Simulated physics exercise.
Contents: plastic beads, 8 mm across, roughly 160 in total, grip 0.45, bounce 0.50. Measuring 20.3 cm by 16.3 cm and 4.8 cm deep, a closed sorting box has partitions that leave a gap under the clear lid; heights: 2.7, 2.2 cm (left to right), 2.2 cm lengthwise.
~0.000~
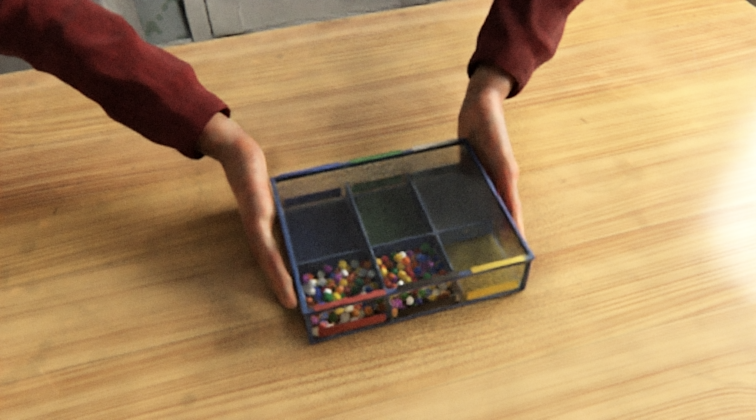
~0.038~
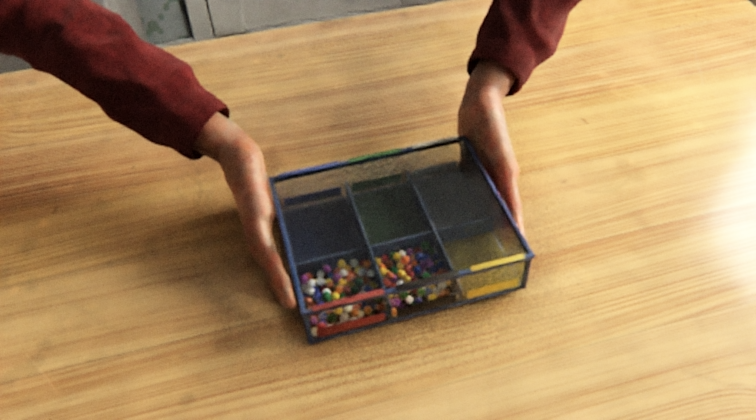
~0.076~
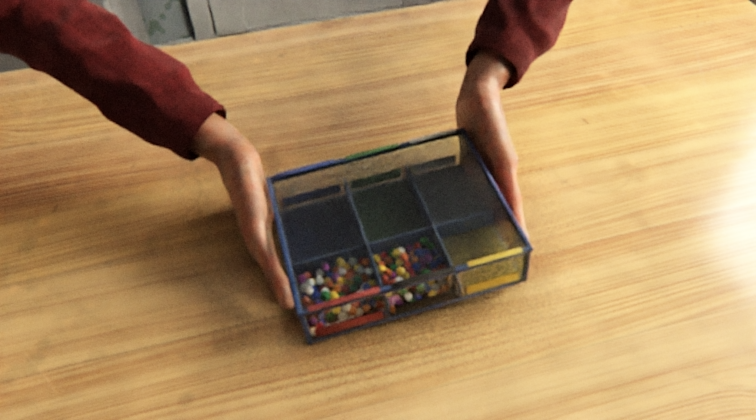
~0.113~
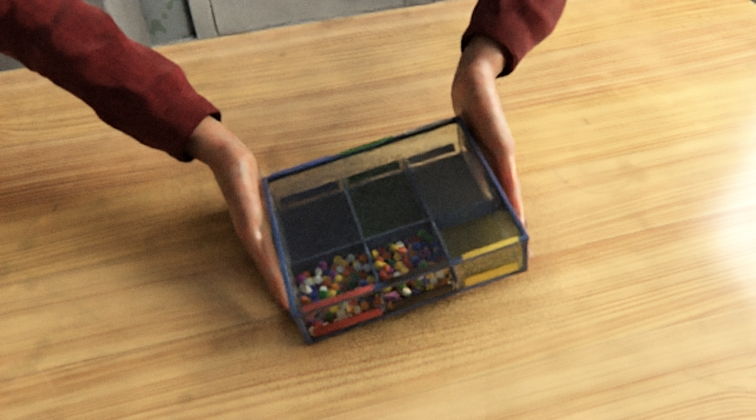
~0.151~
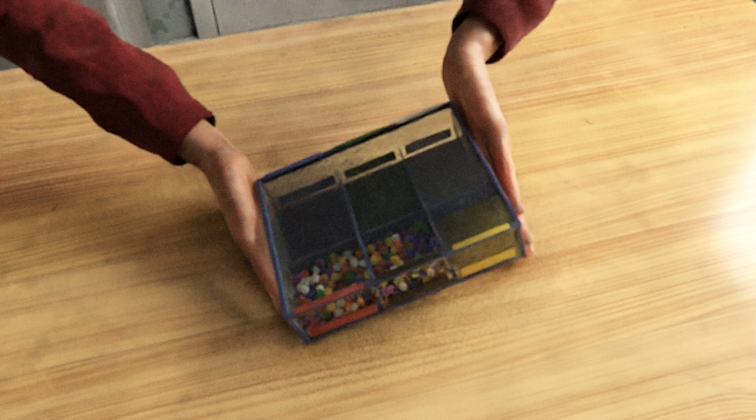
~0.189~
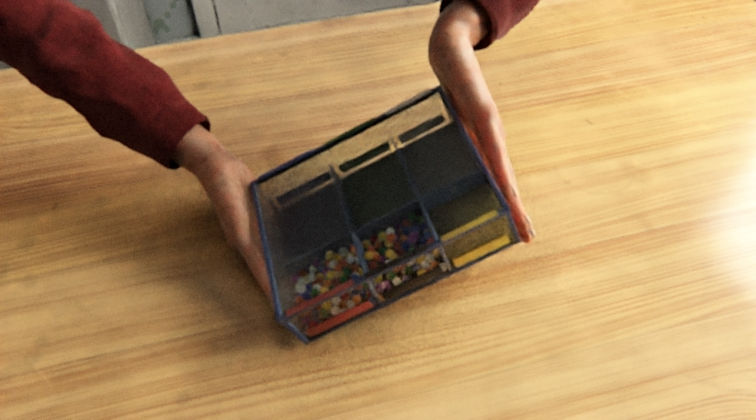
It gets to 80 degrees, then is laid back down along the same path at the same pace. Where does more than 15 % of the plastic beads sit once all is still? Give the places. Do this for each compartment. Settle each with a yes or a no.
For red compartment, yes; for blue compartment, no; for green compartment, no; for yellow compartment, no; for white compartment, no; for black compartment, yes.
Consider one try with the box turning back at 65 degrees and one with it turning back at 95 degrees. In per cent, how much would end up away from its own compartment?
I'd put them near 5 and 40 percent in that order.
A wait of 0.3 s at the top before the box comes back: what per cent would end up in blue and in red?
Blue 5; red 65.
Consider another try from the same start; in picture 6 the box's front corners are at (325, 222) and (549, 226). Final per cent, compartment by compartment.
By the end, red has 15%, blue has 0%, green has 15%, yellow has 5%, white has 50% and black has 20%.
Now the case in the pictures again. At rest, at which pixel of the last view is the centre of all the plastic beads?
After settling, the middle sits near (334, 297).
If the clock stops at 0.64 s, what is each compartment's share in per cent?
You'd see red at 60, blue at 0, green at 0, yellow at 0, white at 0 and black at 40 per cent.
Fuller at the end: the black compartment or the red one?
The larger amount is in the red one.
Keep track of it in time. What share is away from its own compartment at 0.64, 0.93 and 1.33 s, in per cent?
Estimates: 5 / 15 / 15.
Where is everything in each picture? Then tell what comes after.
Box tilt 0 degrees, front corners at (308, 311) and (529, 257); red 55 %, black 45 %, in the first frame.
Box tilt 1 degrees, front corners at (306, 311) and (529, 255), in the second frame.
Box tilt 4 degrees, front corners at (302, 312) and (527, 248), lowest corner left back, in the third frame.
Box tilt 9 degrees, front corners at (296, 313) and (524, 237), lowest corner left back, in the fourth frame.
Box tilt 15 degrees, front corners at (289, 315) and (516, 223), lowest corner left back, in the fifth frame.
Box tilt 22 degrees, front corners at (282, 317) and (504, 209), lowest corner left back; red 55 %, black 45 %. Its pace works out near 170 degrees a second, in the sixth frame.
After 0.64 s, tilt 78 degrees; red 60 %, black 40 %.
Then, at 0.93 s, tilt 32 degrees; red 70 %, blue 5 %, black 25 %.
After 1.33 s, tilt 0 degrees; red 70 %, blue 5 %, black 25 %.
At rest (1.8 s), red 70 %, blue 5 %, green 0 %, yellow 0 %, white 0 %, black 25 %.
